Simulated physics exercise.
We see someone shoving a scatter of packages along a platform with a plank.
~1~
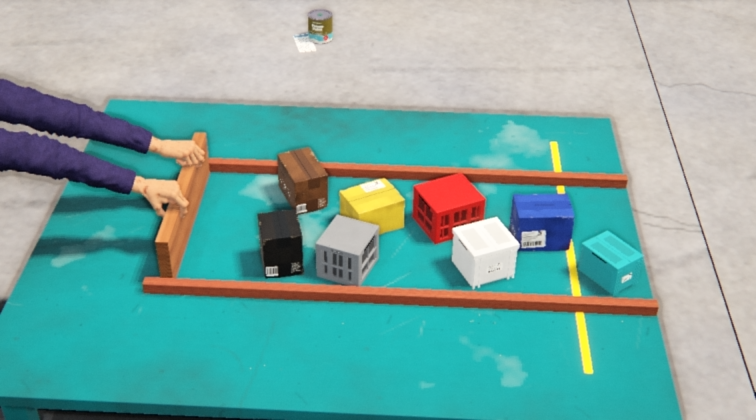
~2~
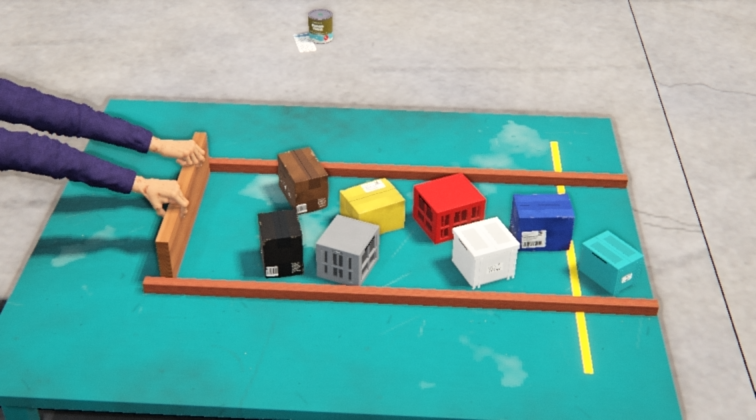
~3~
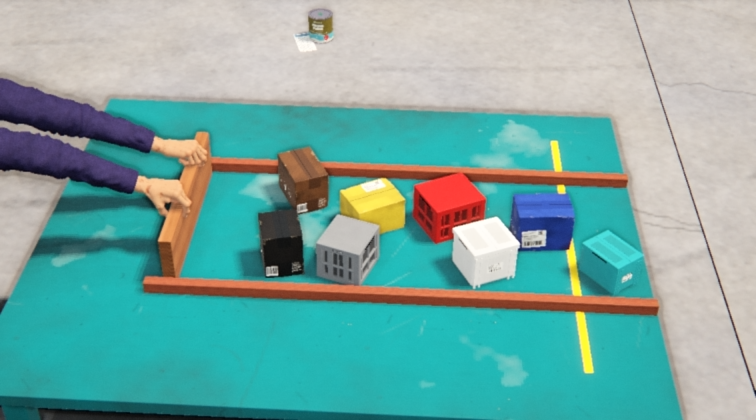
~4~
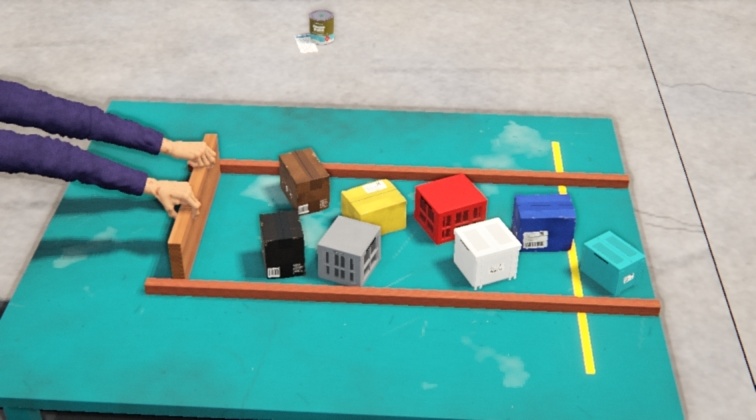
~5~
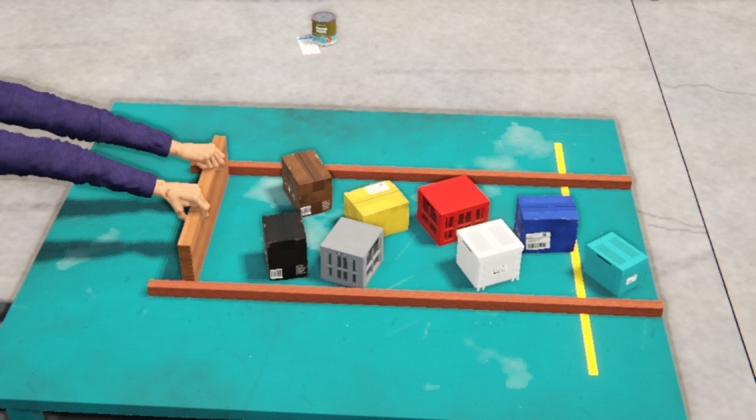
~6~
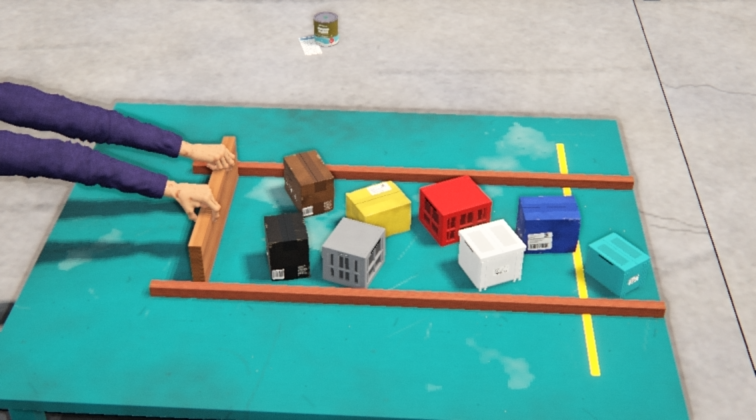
On a turquoise table with two wooden rails, two purple-sleeved arms hold a plank upright at the left, behind a scatter of colourful boxes and crates. The hands then slide the plank a short way right, toward the black and brown boxes, while the packages stay essentially in place.
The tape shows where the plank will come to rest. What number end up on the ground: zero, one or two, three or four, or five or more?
The number that fall off is three or four.
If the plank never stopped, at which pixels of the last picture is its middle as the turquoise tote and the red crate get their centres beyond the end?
Near (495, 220) and (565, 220).
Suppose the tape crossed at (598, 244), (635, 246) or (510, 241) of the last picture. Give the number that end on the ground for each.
The counts: 5, 8 and 1.
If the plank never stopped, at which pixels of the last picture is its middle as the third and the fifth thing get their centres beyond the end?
Its middle is around (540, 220) and later (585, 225).
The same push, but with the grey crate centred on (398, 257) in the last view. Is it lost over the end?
From there it remains up.
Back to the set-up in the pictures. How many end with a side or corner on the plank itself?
In contact: 3.
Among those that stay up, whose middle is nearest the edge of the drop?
Foremost is the grey crate.
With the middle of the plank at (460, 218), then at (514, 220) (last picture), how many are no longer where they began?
8 and 8.
Soon after, none off yet; turquoise tote at rest near (617, 265); blue parcel at rest near (548, 225); white tote at rest near (491, 255).
Then, none off yet; turquoise tote moving near (620, 266); blue parcel moved about its own width near (594, 231); white tote moved about its own width near (566, 265).
At rest, the number that fall off is three or four; fallen, red crate, white tote, blue parcel and turquoise tote.
